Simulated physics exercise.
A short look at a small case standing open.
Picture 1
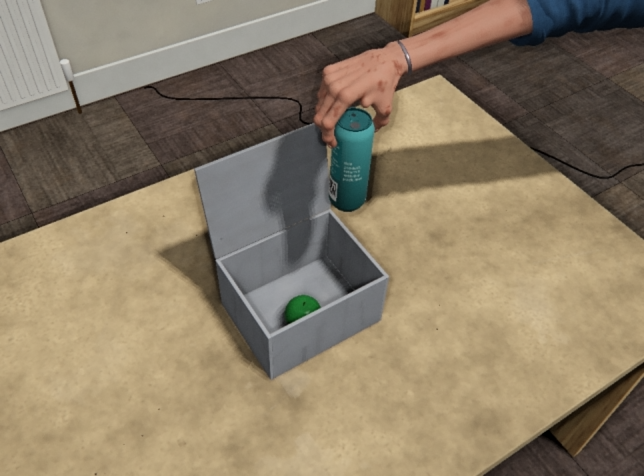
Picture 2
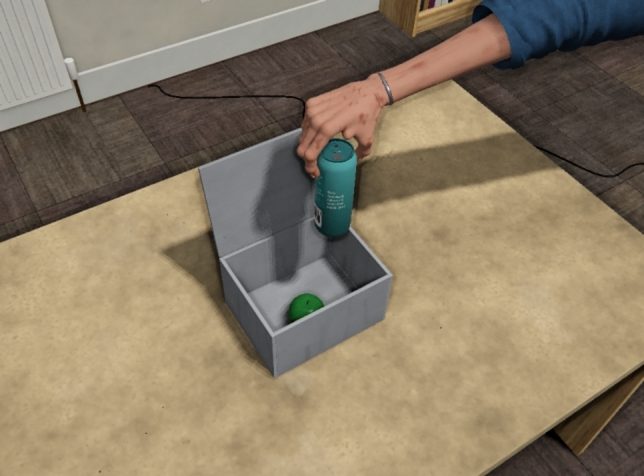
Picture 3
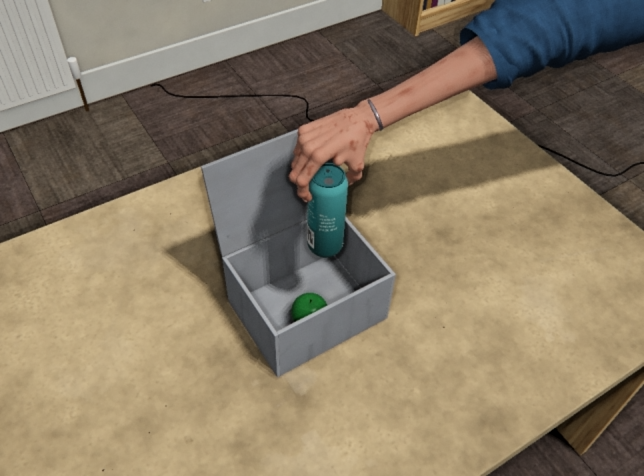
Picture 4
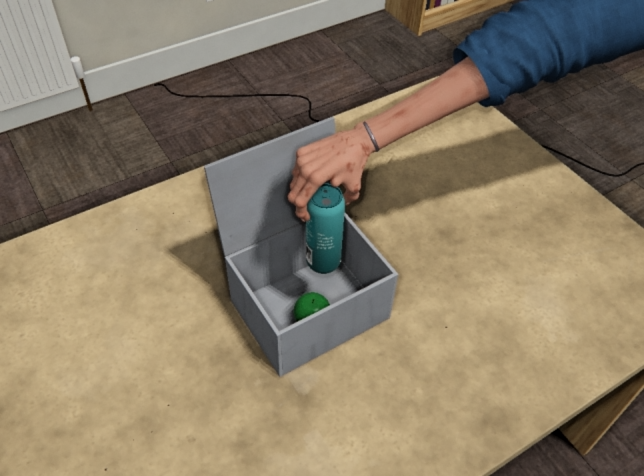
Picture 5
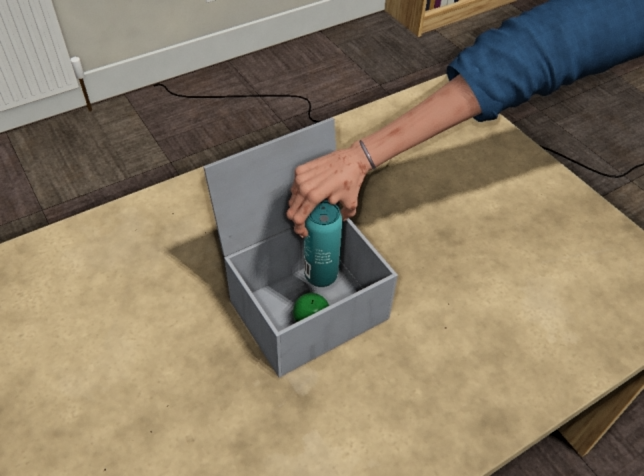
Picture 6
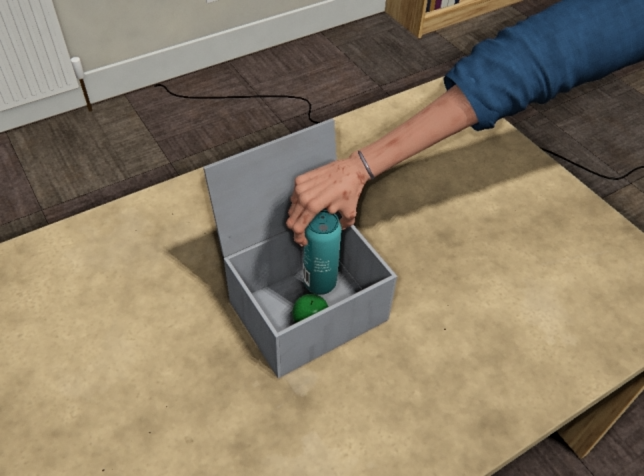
A hand lowers a turquoise can into an open gray box beside a green object.
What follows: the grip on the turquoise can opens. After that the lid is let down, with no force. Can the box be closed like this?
It sits on the rim.
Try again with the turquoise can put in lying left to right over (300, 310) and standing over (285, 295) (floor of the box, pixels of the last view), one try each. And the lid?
In the first case it closes; in the second case it will not close.
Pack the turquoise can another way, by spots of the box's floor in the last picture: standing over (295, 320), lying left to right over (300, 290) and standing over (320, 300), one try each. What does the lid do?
First, it closes; second, it shuts flat; third, it stays ajar.
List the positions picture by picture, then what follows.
Coming down; turquoise can (350, 163), in the first picture.
Coming down; turquoise can (334, 191), in the second picture.
Coming down; turquoise can (327, 213), in the third picture.
Coming down; turquoise can (324, 231), in the fourth picture.
Coming down; turquoise can (322, 247), in the fifth picture.
Put in, still held; turquoise can (321, 255), in the sixth picture.
Then, 0.40 s past the last view, turquoise can rocked 43° from its first pose near (324, 264); green apple displaced about its own width.
Then, 1.50 s past the last view, lid 67° above the rim; turquoise can rocked 42° from its first pose near (324, 264); green apple displaced about its own width.
Then, 1.80 s past the last view, lid 36° above the rim; turquoise can rocked 48° from its first pose near (326, 270); green apple displaced about its own width.
Then, 2.00 s past the last view, lid 5° above the rim; turquoise can on its side near (325, 283); green apple displaced about its own width.
Finally, lid shut; down or leaning hard in the box, turquoise can; moved from the start, green apple. Final places as the last picture's camera would see them, turquoise can near (326, 292).
